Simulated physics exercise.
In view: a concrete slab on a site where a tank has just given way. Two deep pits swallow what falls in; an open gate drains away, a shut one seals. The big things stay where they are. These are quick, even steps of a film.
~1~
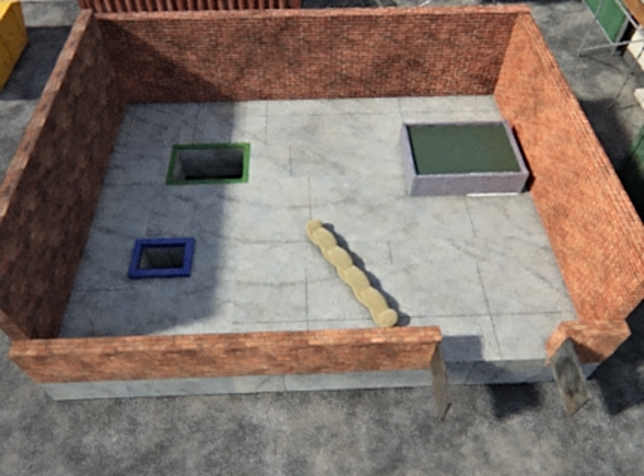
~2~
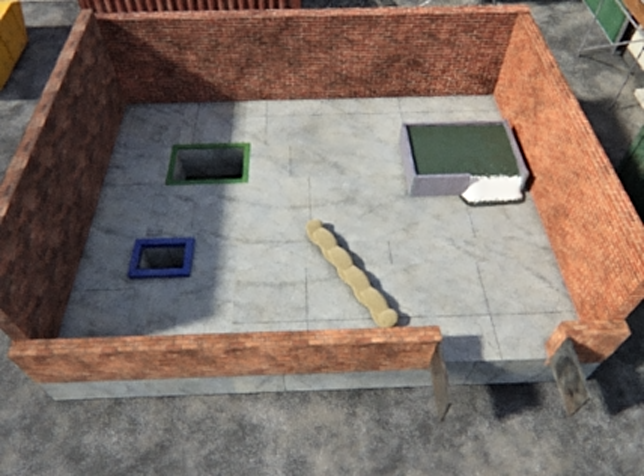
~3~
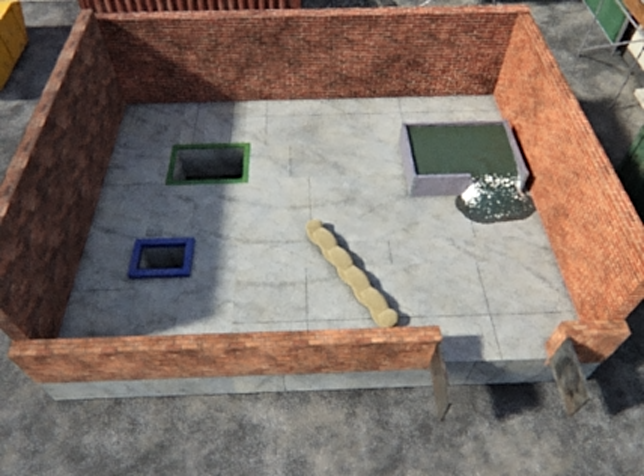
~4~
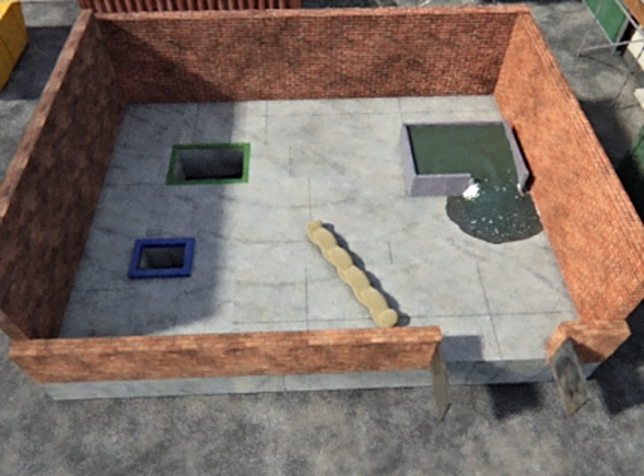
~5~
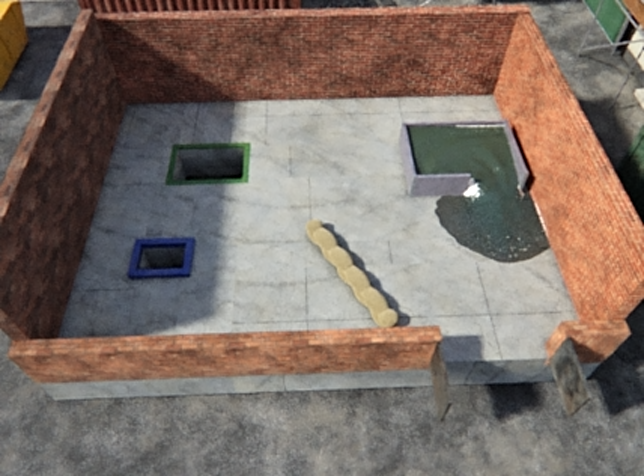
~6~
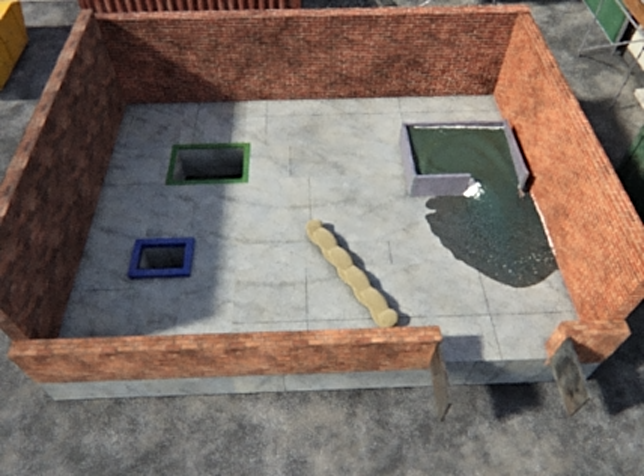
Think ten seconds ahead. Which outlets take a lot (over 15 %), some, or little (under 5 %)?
In the end: The gate takes above 15 %; the blue pit takes not even 5 %; the green pit takes not even 5 %.
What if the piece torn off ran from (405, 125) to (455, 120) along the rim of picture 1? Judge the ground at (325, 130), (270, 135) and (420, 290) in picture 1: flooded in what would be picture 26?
In turn: Under water, wet, dry.
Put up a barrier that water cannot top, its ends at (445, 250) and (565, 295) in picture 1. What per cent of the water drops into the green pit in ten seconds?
Per cent: Green 10.
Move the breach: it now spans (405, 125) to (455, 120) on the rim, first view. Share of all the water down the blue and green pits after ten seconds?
Per cent: Blue 0, green 15.
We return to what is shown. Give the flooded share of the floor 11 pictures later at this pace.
About 15 per cent.
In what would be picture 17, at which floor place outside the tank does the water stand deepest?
I would point to (570, 343).
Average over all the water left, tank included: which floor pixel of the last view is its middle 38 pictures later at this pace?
Close to (463, 230).
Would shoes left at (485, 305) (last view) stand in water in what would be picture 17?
Verdict: Covered.
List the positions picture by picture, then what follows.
Still water in the tank at (462, 150), in the first frame.
Water pours out at (492, 188) and has run to (521, 197), in the second frame.
Water pours out at (492, 188) and has run to (529, 211), in the third frame.
Water pours out at (492, 188) and has run to (494, 239), in the fourth frame.
The front is at (499, 258), out from the gap at (492, 188), in the fifth frame.
Water pours out at (492, 188) and has run to (521, 283), in the sixth frame.
A moment on, water covers 15 % of the floor; the gate 0 %, the blue pit 0 %, the green pit 0 %.
Next, water covers 15 % of the floor; the gate 4 %, the blue pit 0 %, the green pit 0 %.
Then, water covers 20 % of the floor; the gate 19 %, the blue pit 0 %, the green pit 0 %.
Later, water covers 25 % of the floor; the gate 37 %, the blue pit 0 %, the green pit 0 %.
In the end, water covers 30 % of the floor; the gate 51 %, the blue pit 0 %, the green pit 0 %.
